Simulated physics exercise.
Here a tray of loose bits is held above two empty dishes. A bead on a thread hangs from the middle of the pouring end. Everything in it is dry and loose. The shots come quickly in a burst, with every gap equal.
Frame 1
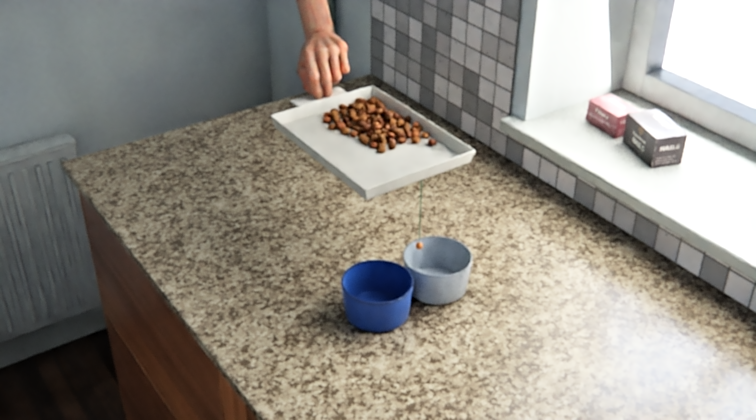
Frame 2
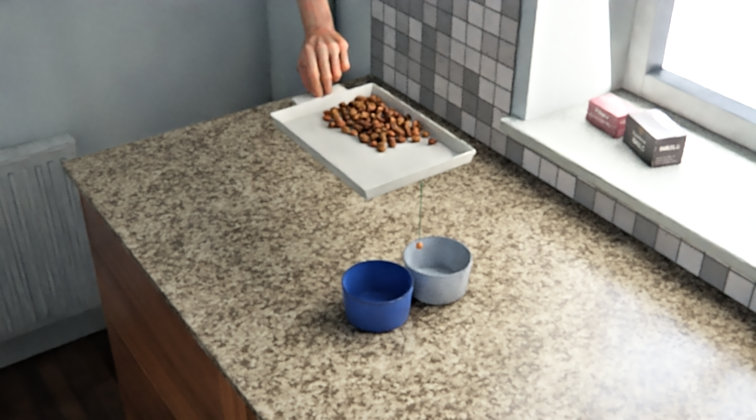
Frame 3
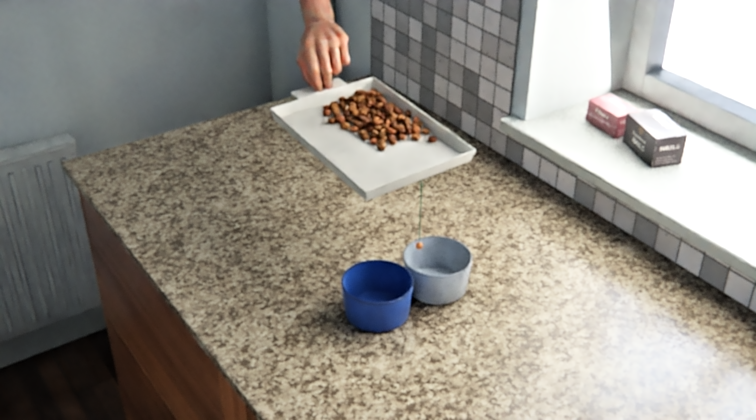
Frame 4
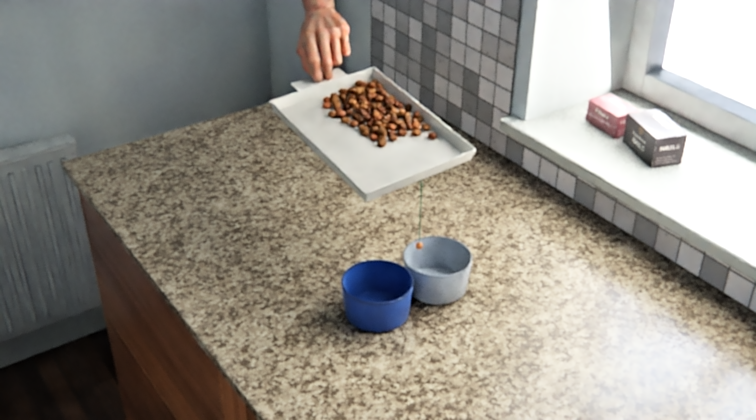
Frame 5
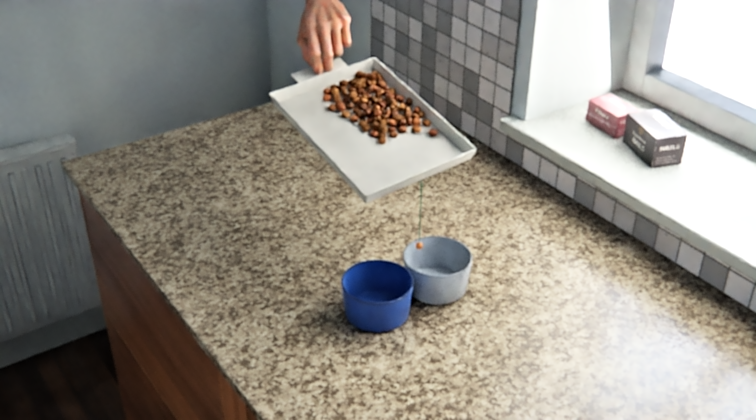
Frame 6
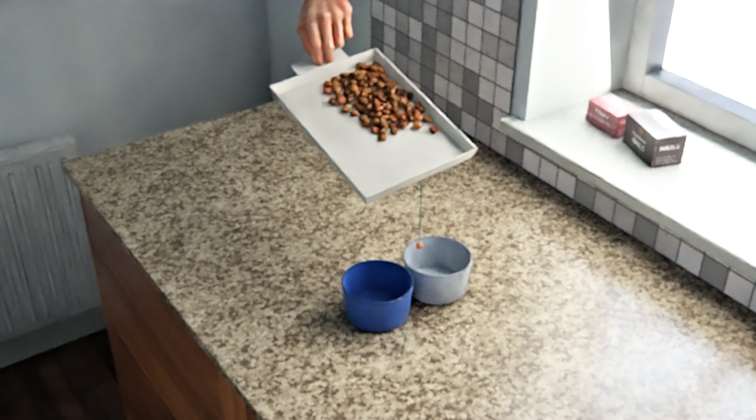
A white tray of brown dog kibble is held by a hand above a speckled beige kitchen counter, seen from above at an angle. Below hang a small reddish bead on a thread and, beneath it, a blue dish at left and a pale grey one at right, with two small boxes on the windowsill. The hand steadily raises the tray's far end, its pouring edge dipping slightly left, while the camera stays still.
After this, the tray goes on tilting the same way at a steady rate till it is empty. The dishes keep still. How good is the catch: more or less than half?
Caught: Above half.
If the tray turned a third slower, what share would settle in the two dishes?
Estimate: Some 80 %.
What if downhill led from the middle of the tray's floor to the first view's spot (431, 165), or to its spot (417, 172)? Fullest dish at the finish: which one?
So, first the right-side one, then the right-side one.
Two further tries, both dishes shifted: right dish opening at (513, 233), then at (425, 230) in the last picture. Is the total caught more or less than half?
Held in all, by try: A smaller portion, then a smaller portion.
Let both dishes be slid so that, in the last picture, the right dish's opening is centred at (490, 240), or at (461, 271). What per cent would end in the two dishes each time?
It comes to roughly 30 per cent in one try and roughly 60 per cent in the next.
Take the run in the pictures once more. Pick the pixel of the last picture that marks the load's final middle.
Last view, centre at rest - approx. (385, 309).
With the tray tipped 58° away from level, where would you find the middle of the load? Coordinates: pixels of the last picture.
Near the pixel (398, 177).
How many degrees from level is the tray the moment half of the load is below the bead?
About 95 degrees.
Soon after the last picture, tray tipped steeply; nearly all on the tray; a small part in the air.
A little later, tray tipped right over; about half on the tray; about a quarter in the left dish; a stray few in the right dish; about a quarter outside both; a small part in the air.
Later still, tray tipped past a quarter turn; about half in the left dish; a small part in the right dish; about a third outside both.
At rest, tray tipped past a quarter turn; about half in the left dish; a small part in the right dish; about a third outside both.
